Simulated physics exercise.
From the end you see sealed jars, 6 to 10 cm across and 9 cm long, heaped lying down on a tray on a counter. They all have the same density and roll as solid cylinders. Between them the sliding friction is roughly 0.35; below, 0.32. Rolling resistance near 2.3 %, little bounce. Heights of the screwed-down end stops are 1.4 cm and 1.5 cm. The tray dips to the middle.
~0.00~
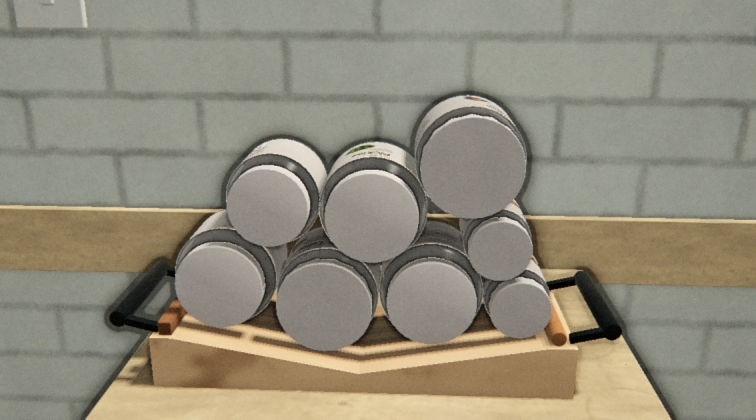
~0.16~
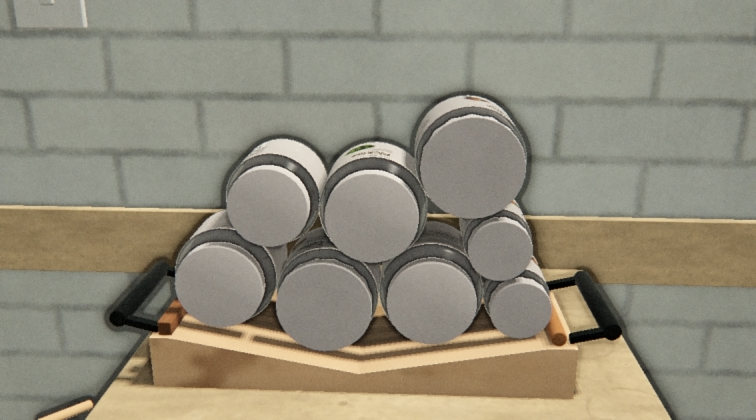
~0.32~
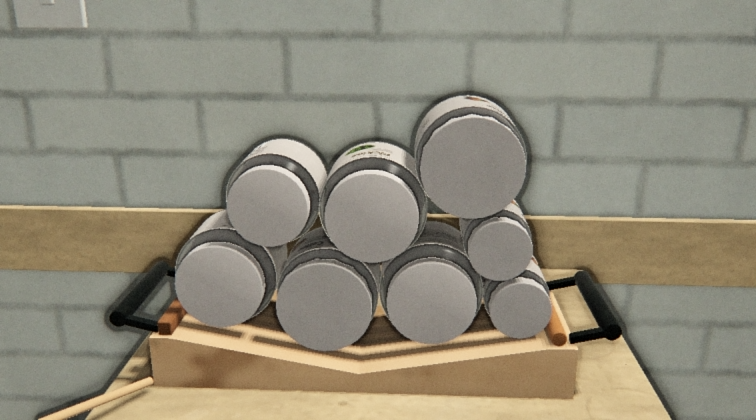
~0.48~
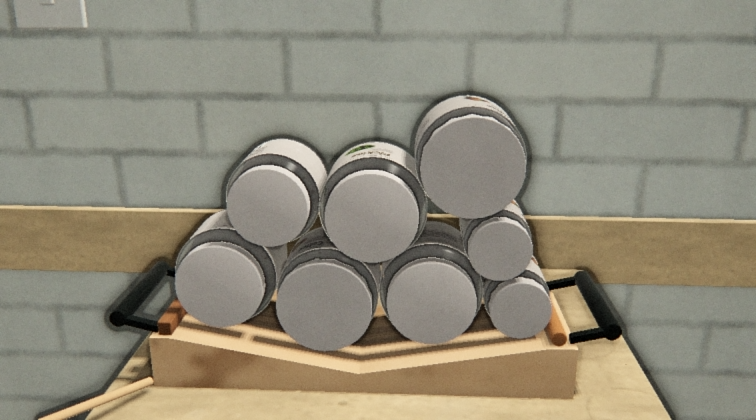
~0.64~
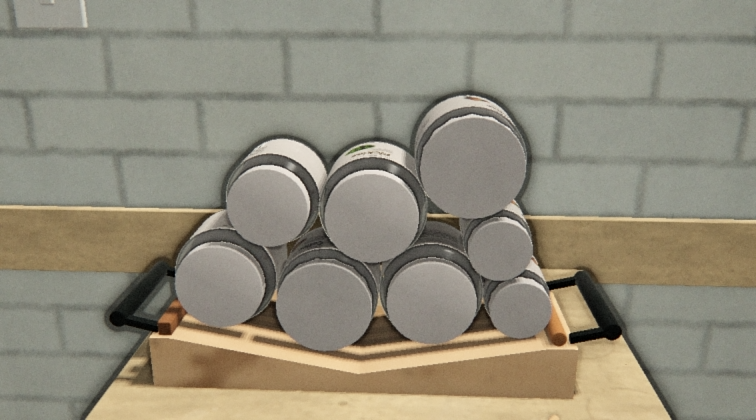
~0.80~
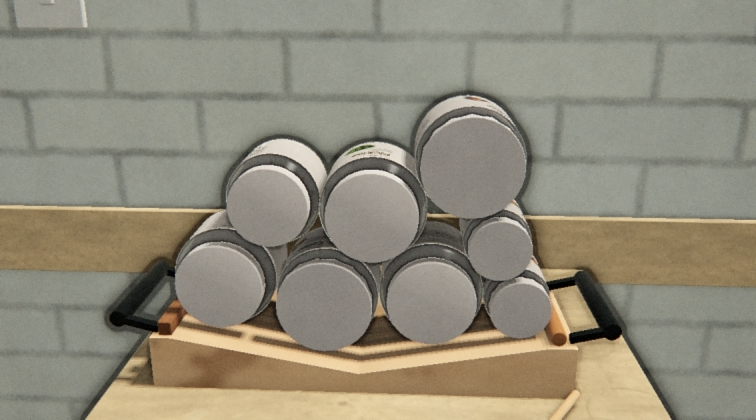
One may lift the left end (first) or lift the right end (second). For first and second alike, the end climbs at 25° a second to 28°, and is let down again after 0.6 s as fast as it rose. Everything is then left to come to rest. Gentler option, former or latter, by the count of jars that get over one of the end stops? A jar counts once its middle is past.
Latter.
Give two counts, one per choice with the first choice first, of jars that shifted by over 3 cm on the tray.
First choice: 4; second choice: 3.
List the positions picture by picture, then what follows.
In the first frame, 8 jars, 4 on the base, highest (473, 169); left lip (1.4 cm) (164, 322); right round bar (1.5 cm) (560, 332).
Nothing has moved, the pointer shows the first choice, at the left end, in the second frame.
Nothing has moved, the pointer shows the first choice, at the left end, in the third frame.
Nothing has moved, the pointer shows the first choice, at the left end, in the fourth frame.
Nothing has moved, the pointer shows the second choice, at the right end, in the fifth frame.
Nothing has moved, the pointer shows the second choice, at the right end, in the sixth frame.
First choice, 2.45 s in, left end up 14°; 4 now displaced over 3 cm; 4 over the right round bar; the one last seen at (501, 252) fallen off to the right (moves measured on the tray).
First choice, at rest by 3.4 s, 4 moved over 3 cm; 4 over the right round bar; the one last seen at (501, 252) fallen off to the right; top of the pile 12 cm high, from 24 cm.
Second choice, 2.45 s in, right end up 14°; 3 now displaced over 3 cm; 3 over the left lip; the one last seen at (371, 219) fallen off to the left.
Second choice, at rest by 3.4 s, 3 moved over 3 cm; 3 over the left lip; the one last seen at (371, 219) fallen off to the left; top of the pile 14 cm high, from 24 cm.
